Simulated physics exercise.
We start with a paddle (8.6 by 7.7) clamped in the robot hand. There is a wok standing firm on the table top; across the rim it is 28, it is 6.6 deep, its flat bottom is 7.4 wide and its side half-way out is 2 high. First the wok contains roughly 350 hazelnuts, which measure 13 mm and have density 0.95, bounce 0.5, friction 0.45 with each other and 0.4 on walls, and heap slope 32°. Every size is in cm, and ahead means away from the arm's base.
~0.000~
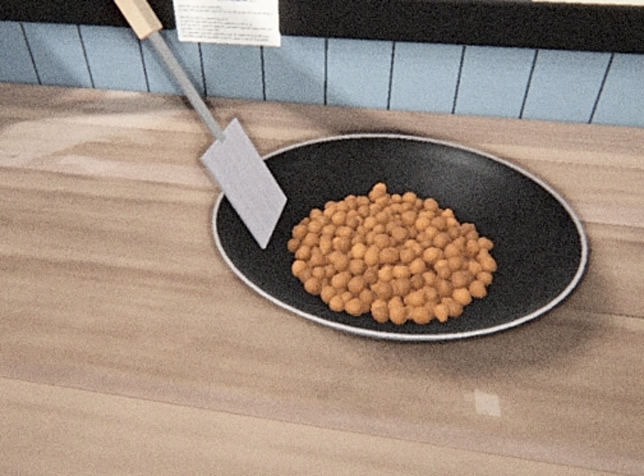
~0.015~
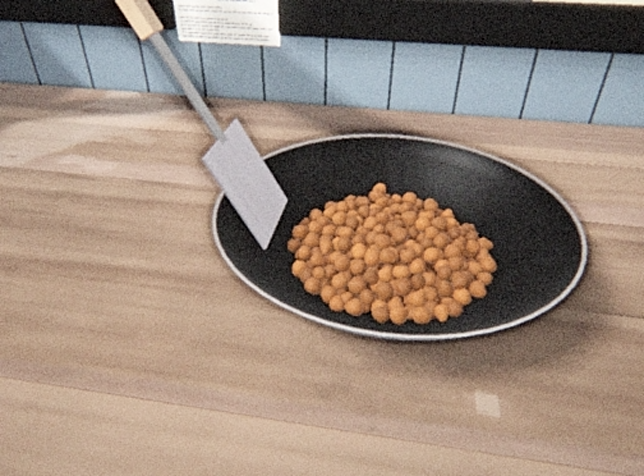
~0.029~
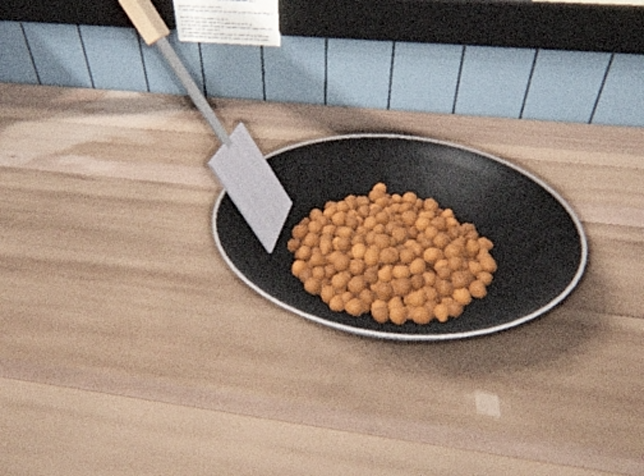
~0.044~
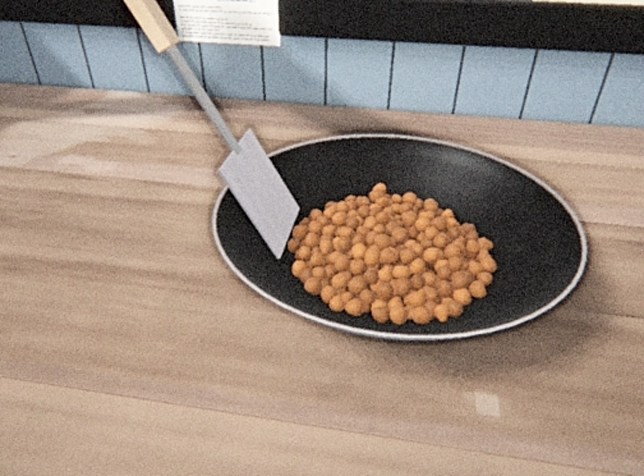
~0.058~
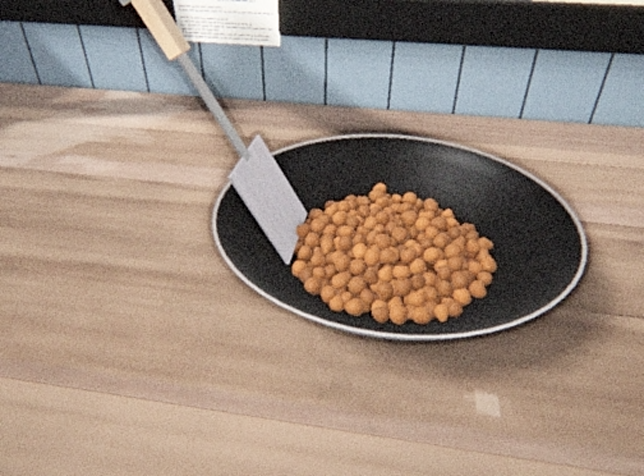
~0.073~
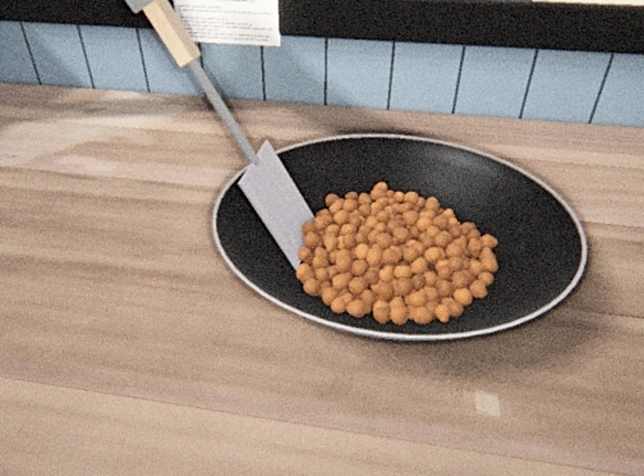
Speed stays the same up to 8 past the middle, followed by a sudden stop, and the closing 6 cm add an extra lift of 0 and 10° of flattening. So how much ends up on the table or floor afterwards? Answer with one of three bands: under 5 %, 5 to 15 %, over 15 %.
5 to 15 %.
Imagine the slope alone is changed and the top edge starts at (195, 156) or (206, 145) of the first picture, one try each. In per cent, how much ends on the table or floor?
Some 5 and 10 per cent.
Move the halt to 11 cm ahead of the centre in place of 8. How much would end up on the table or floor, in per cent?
Estimate: Approx. 30 %.
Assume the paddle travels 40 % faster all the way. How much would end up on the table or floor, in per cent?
Approx. 15 per cent.
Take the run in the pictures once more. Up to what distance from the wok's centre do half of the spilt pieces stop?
Roughly 20 cm from the middle.
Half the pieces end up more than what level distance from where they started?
Roughly 7 cm.
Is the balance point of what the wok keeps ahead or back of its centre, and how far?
5.0 cm ahead.
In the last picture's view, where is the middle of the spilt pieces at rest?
About (613, 282).
After 0.19 s, sloping 61°, highest piece 6 above the table; 351 in the wok.
After 0.30 s, sloping 57°, highest piece 8 above the table; 351 in the wok.
After 0.56 s, sloping 51°, highest piece 8 above the table; 321 in the wok, 26 on the table or floor, 4 on the blade or in flight.
After 1.61 s, sloping 51°, highest piece 8 above the table; 319 in the wok, 32 on the table or floor.
In the end, 319 in the wok, 32 on the table or floor. That is 9 % on the table or floor.
